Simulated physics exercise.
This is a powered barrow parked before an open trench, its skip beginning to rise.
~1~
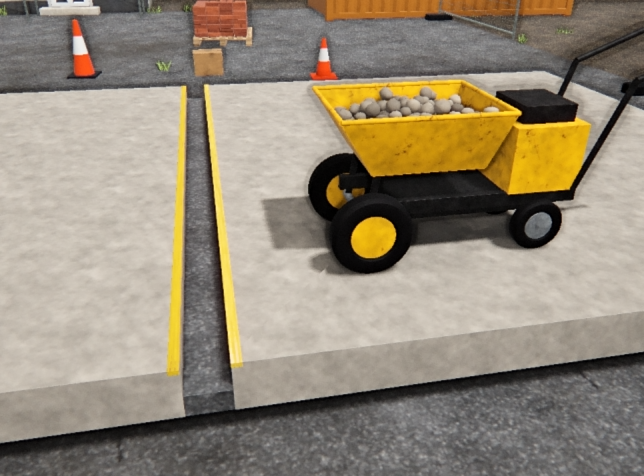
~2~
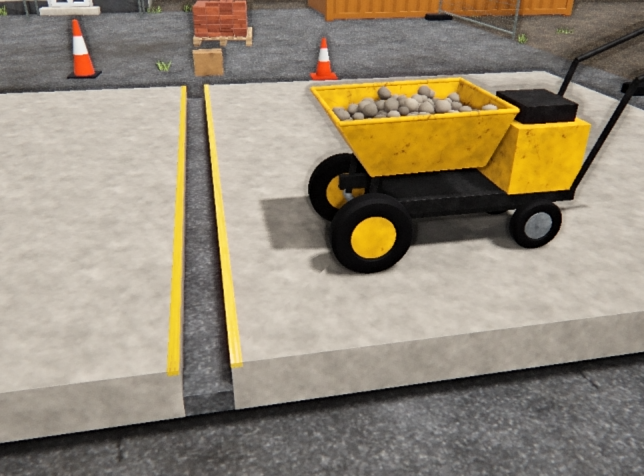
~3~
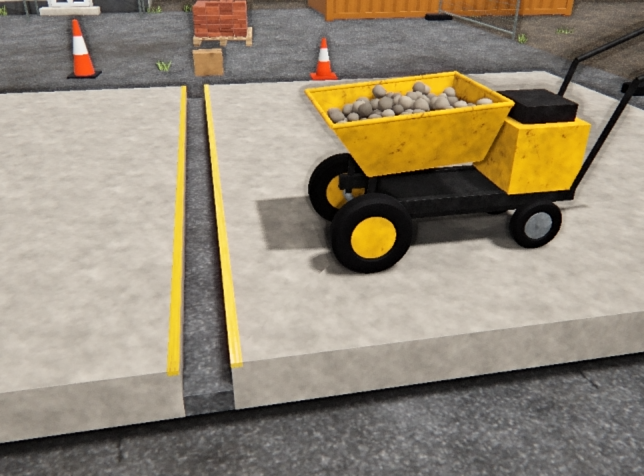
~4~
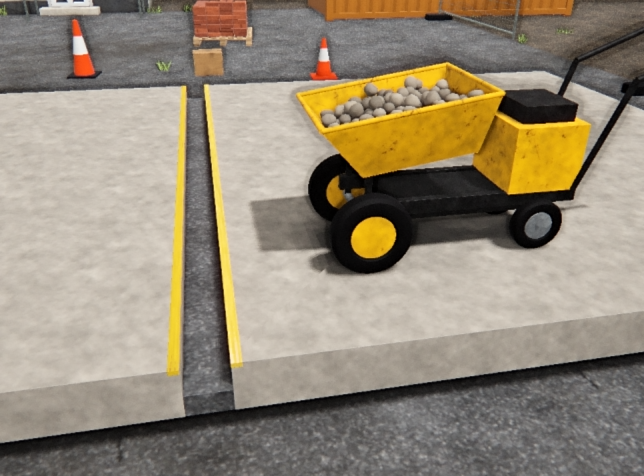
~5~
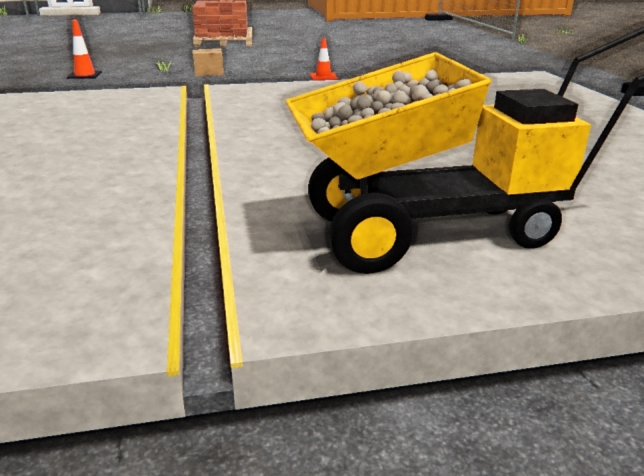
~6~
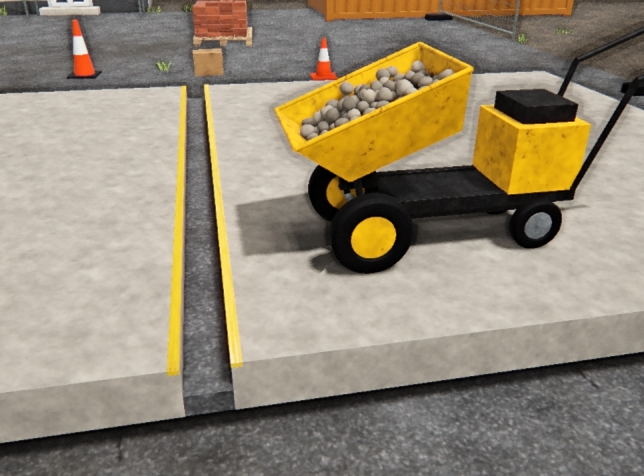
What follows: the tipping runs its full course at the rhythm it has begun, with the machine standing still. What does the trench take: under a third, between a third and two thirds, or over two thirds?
Between the edges lies between a third and two thirds of the load.
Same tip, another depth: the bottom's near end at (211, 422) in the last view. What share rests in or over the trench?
Near 70 %.
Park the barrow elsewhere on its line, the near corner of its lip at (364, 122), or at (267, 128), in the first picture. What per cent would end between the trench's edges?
About 50 and 0 per cent.
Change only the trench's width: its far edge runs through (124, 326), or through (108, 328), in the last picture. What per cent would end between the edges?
Near 80 % and 80 %.
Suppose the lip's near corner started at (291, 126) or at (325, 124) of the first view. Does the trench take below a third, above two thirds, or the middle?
The first try: Between a third and two thirds. The second: In the middle band.
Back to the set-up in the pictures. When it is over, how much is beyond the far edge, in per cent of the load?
Some 15 per cent.
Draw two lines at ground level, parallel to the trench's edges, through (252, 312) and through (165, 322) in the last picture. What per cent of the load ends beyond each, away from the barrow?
First some 80, then 10 per cent.
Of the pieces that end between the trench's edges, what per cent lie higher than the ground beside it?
Some 30 per cent.
Just after the last frame, skip tipped steeply; every one in the skip.
A moment on, skip tipped right over; roughly two thirds in the skip; about a tenth short of the trench; roughly a quarter in or heaped over the trench; just a few beyond it; just a few falling.
Further on, skip tipped right over; roughly a quarter in the skip; about a tenth short of the trench; roughly half in or heaped over the trench; about a tenth beyond it.
When it is over, skip tipped right over; about a tenth in the skip; about a tenth short of the trench; roughly half in or heaped over the trench; about a tenth beyond it.
